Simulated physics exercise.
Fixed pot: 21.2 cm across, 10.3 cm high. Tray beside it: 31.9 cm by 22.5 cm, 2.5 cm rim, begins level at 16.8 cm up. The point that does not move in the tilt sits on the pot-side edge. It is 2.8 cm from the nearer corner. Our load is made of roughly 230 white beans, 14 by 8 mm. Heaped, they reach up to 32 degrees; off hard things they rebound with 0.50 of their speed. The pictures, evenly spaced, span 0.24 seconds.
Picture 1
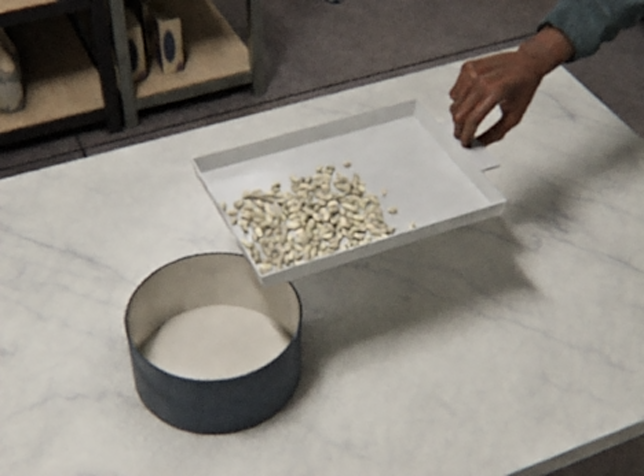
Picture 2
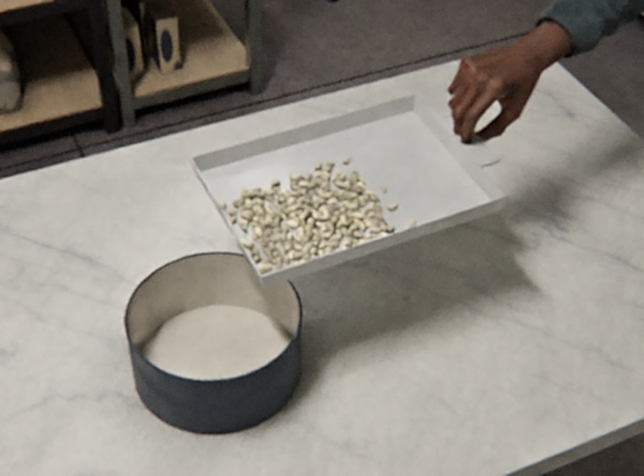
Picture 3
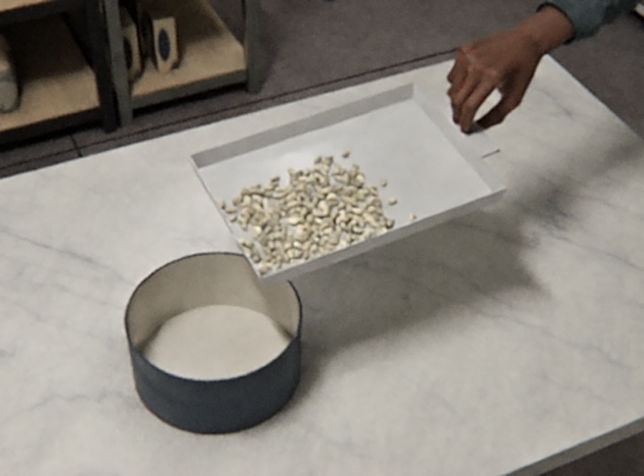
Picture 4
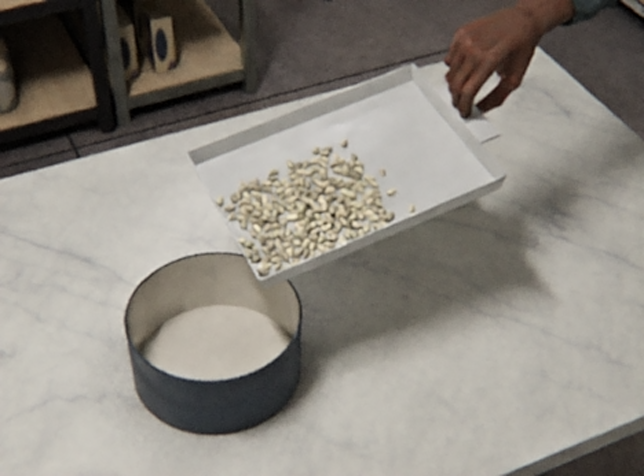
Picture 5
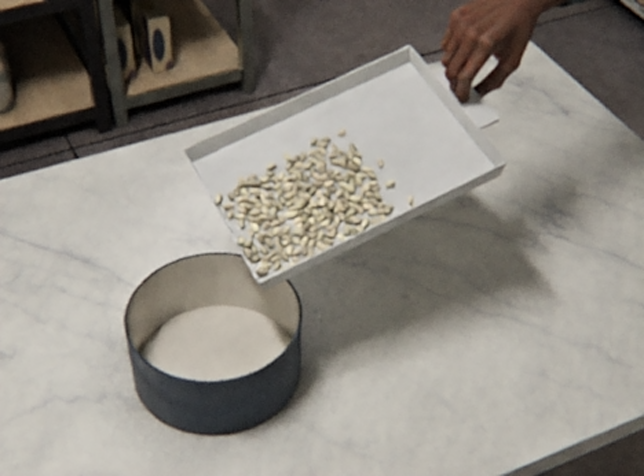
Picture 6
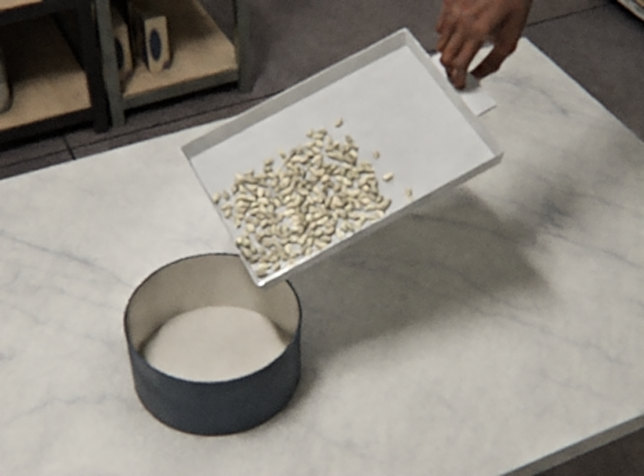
On a marble-topped table, a hand raising one end of a white tray of pale beans, tilting it beside a dark round pot.
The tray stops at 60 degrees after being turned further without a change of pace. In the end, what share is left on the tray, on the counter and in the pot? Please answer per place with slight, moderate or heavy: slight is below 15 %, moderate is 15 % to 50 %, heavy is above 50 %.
Per place: Tray heavy, counter slight, pot moderate.
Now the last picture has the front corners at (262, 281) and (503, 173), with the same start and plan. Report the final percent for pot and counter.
Pot 20 % / counter 5 %.
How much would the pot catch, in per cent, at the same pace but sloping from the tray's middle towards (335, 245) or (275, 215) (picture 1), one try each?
Estimate: Some 25 % and some 15 % respectively.
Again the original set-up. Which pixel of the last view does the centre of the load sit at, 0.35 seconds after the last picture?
Approximately (271, 212) in the final picture.
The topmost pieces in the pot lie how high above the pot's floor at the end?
Roughly 1.5 cm.
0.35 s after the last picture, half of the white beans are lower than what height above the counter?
Roughly 24 cm.
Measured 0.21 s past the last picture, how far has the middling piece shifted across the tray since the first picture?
Roughly 2 cm.
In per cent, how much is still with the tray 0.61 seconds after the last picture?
Of the load, some 90 percent.
Then, 0.21 s after the last picture, tilt 40 degrees; the tray holds 100 %, the pot 0 %.
Then, 0.35 s after the last picture, tilt 55 degrees; the tray holds 100 %, the pot 0 %.
Then, 0.61 s after the last picture, tilt 60 degrees; the tray holds 90 %, the pot 5 %.
In the end, tray 70 %, counter 0 %, pot 30 %.
